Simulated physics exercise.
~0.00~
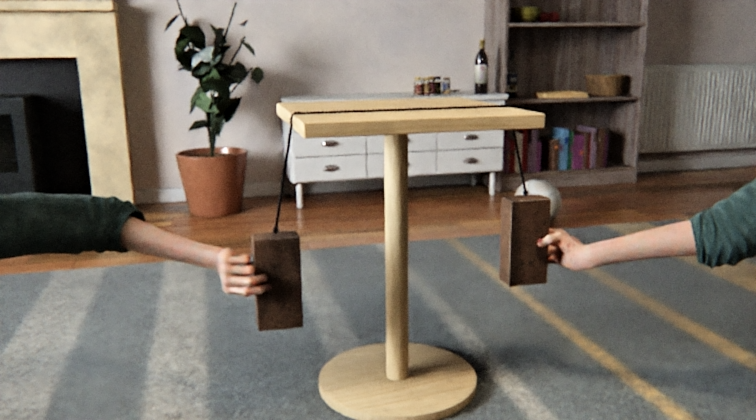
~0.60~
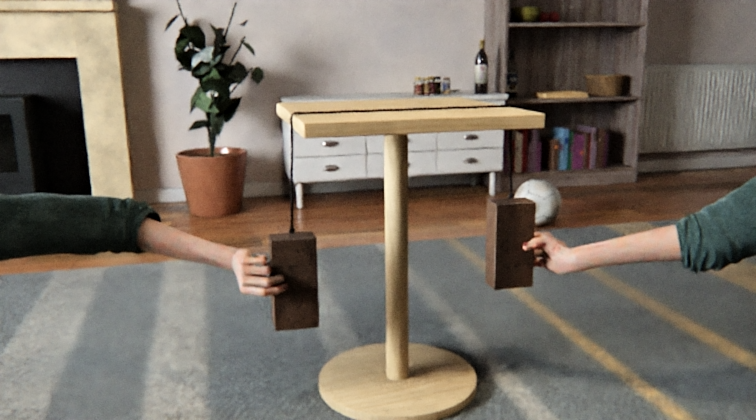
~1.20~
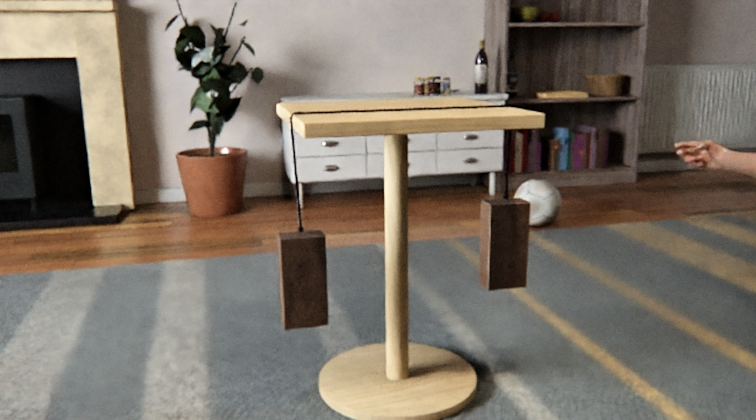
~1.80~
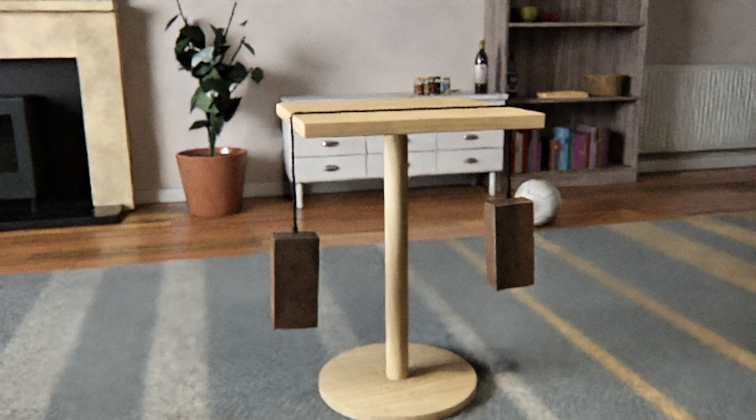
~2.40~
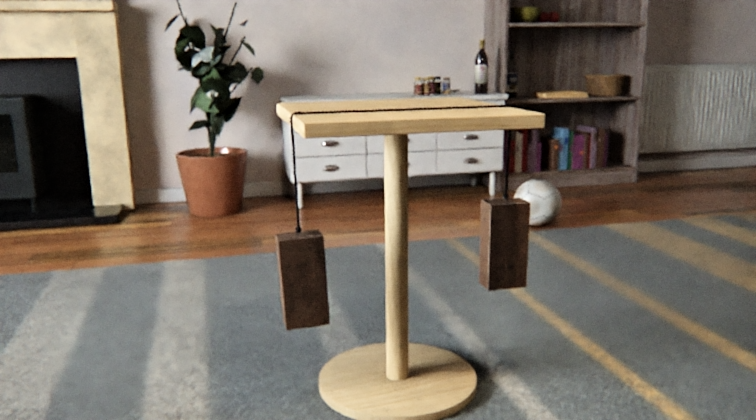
In a living room, two hands held dark brown bricks hanging from a string laid over a small wooden table, then let go and drew away. The bricks swayed slightly but stayed level, neither side sinking or rising.
